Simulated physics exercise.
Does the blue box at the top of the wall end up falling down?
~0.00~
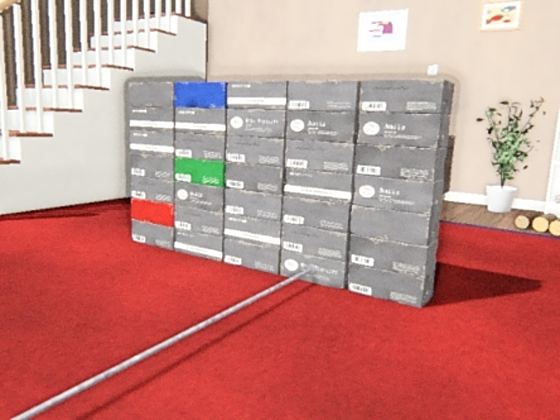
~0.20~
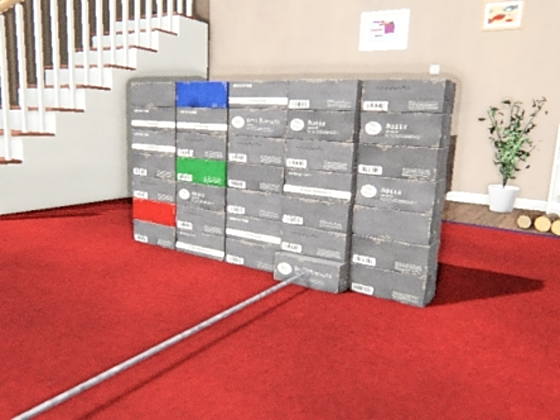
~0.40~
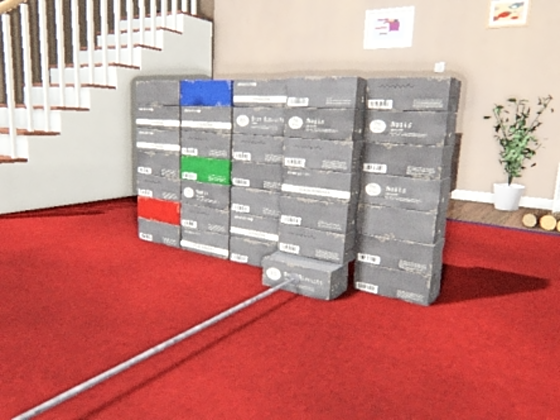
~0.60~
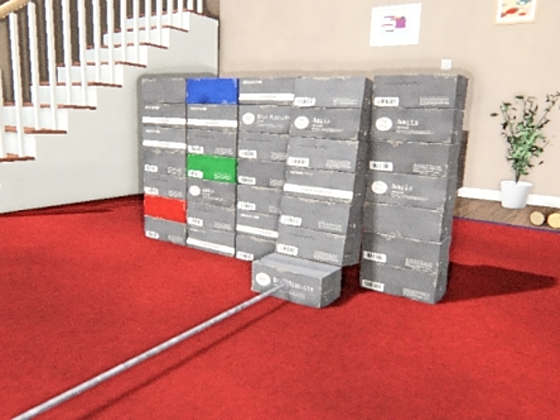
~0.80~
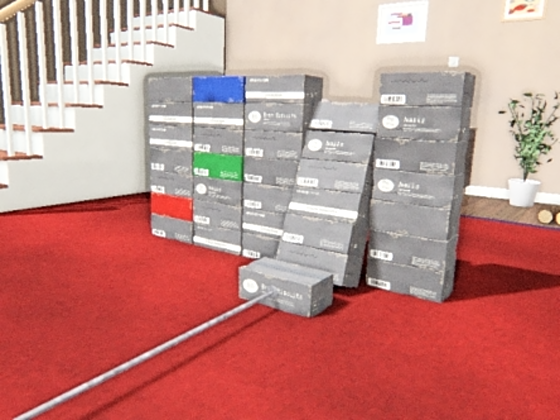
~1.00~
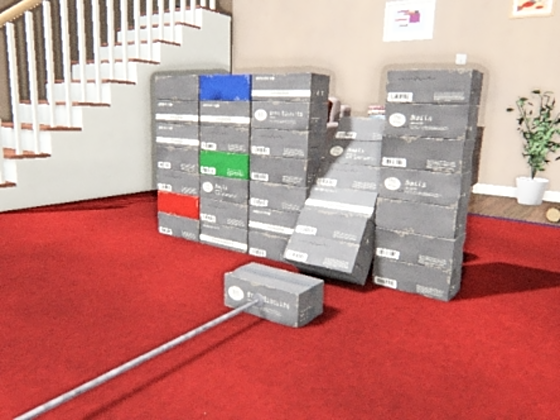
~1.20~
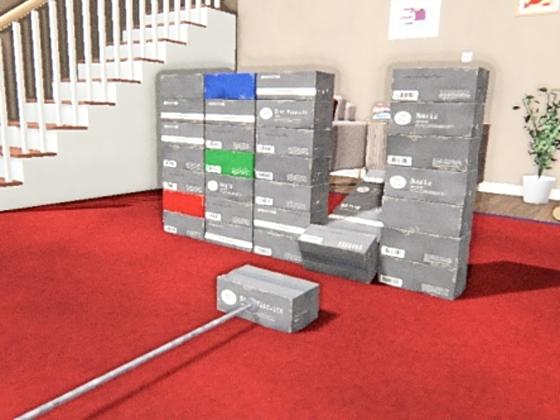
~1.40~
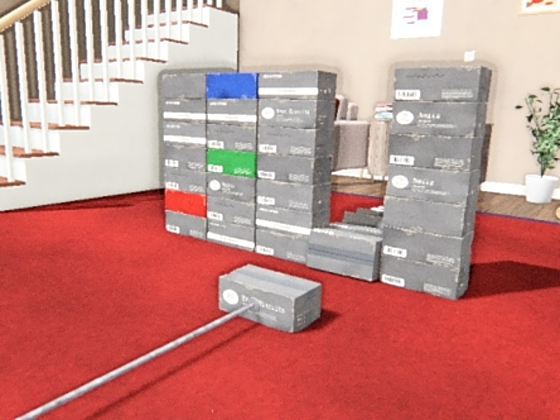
No, the blue box stays up in its place on top of its column while the column above the pulled box falls.
A thin gray arm pulls a bottom box from the wall, and the column above topples backward.
